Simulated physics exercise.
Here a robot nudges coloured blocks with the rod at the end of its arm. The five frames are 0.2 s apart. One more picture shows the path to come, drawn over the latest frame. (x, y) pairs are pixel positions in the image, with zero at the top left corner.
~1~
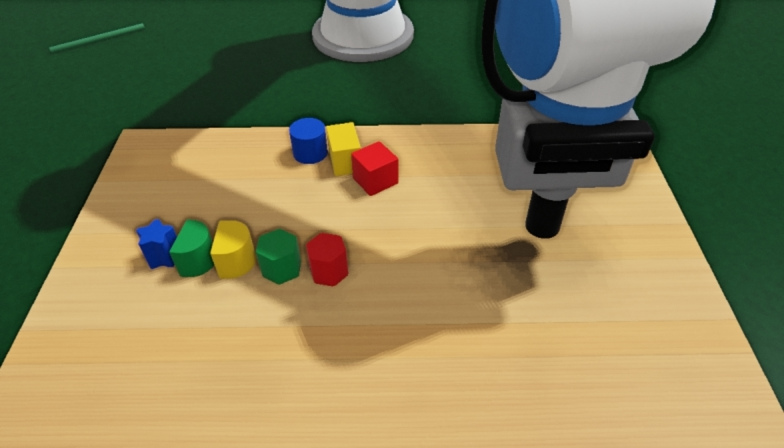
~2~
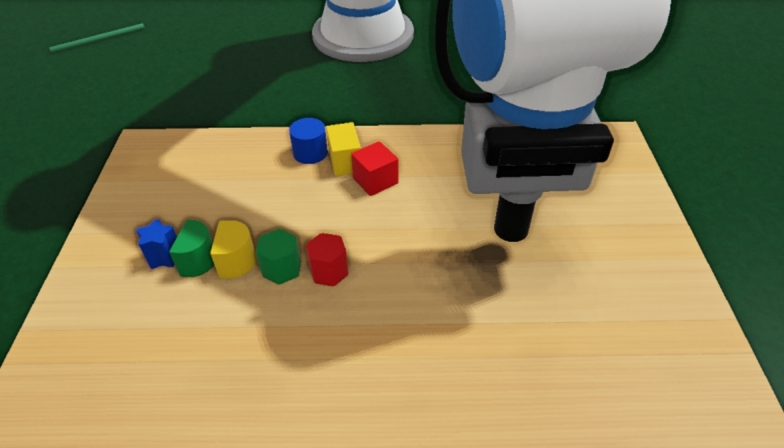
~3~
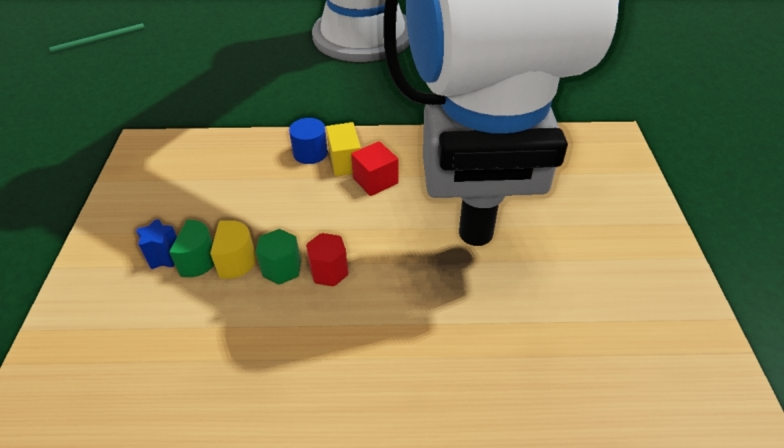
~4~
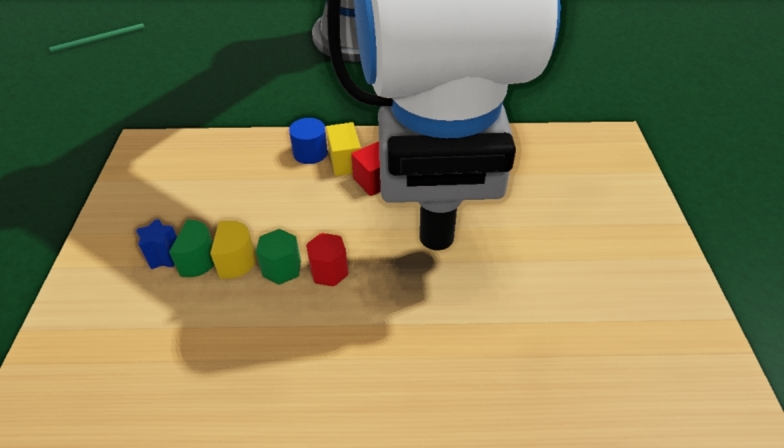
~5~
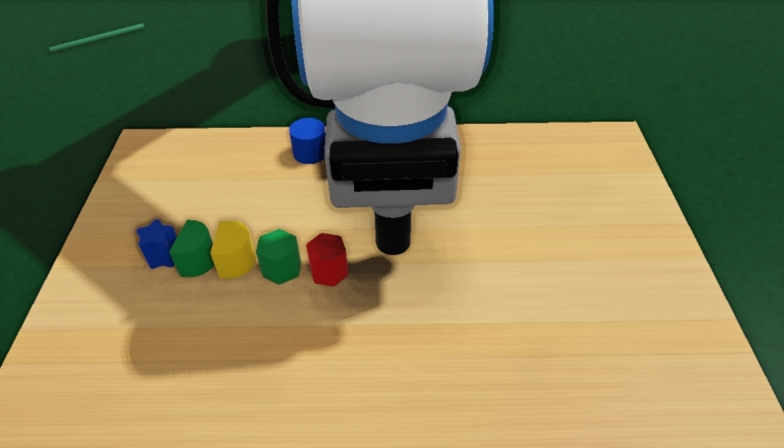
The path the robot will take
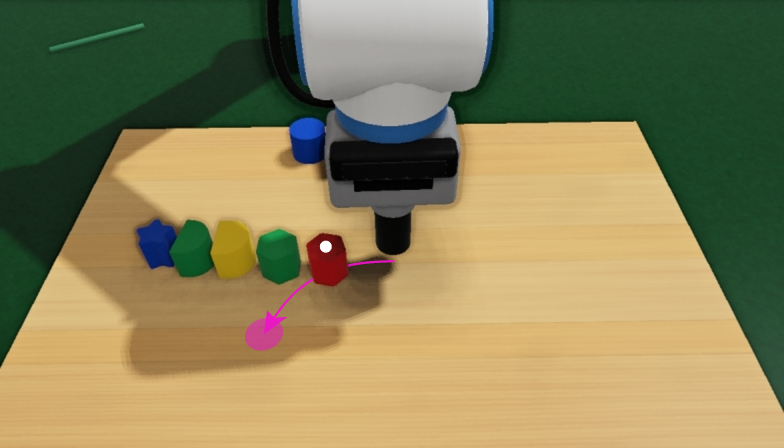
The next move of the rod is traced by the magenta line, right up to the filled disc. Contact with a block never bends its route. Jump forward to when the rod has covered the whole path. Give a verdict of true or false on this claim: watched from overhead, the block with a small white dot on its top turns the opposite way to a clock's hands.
It is false.
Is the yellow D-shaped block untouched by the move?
No
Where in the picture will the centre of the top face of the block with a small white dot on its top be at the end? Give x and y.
Its top face will be centred at roughly (214, 313).
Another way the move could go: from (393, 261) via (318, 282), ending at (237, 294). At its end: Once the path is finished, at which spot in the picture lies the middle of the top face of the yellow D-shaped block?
Located at (188, 209).
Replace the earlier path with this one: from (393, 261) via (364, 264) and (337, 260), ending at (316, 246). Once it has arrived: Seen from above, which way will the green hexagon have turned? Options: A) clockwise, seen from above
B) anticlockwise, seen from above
Choice A: Clockwise, seen from above.
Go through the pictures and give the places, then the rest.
The first frame shows rod's lower end at (542, 227); green D-shaped block at (190, 236); yellow D-shaped block at (230, 236); green hexagon at (276, 244); red hexagon at (326, 247).
The second frame shows rod at (511, 230); blocks still.
The third frame shows rod at (476, 234); blocks still.
The fourth frame shows rod at (437, 238); blocks still.
The fifth frame shows rod at (393, 243); green D-shaped block at (190, 236); yellow D-shaped block at (230, 236); green hexagon at (276, 244); red hexagon at (326, 247).
Drawn move, from (393, 261) through (341, 267) and (296, 292) to (264, 334); the dot is on the red hexagon.
The first path, step by step. One third of the way, rod at (338, 249); green hexagon at (266, 245), turned 15° clockwise; red hexagon at (303, 253).
Two thirds of the way, rod at (292, 274); green D-shaped block at (187, 235); yellow D-shaped block at (221, 233); green hexagon at (250, 249), turned 40° clockwise; red hexagon at (255, 284).
At the end, rod at (259, 316); green D-shaped block at (187, 235); yellow D-shaped block at (221, 233); green hexagon at (250, 249), turned 40° clockwise; red hexagon at (214, 313), turned 45° clockwise.
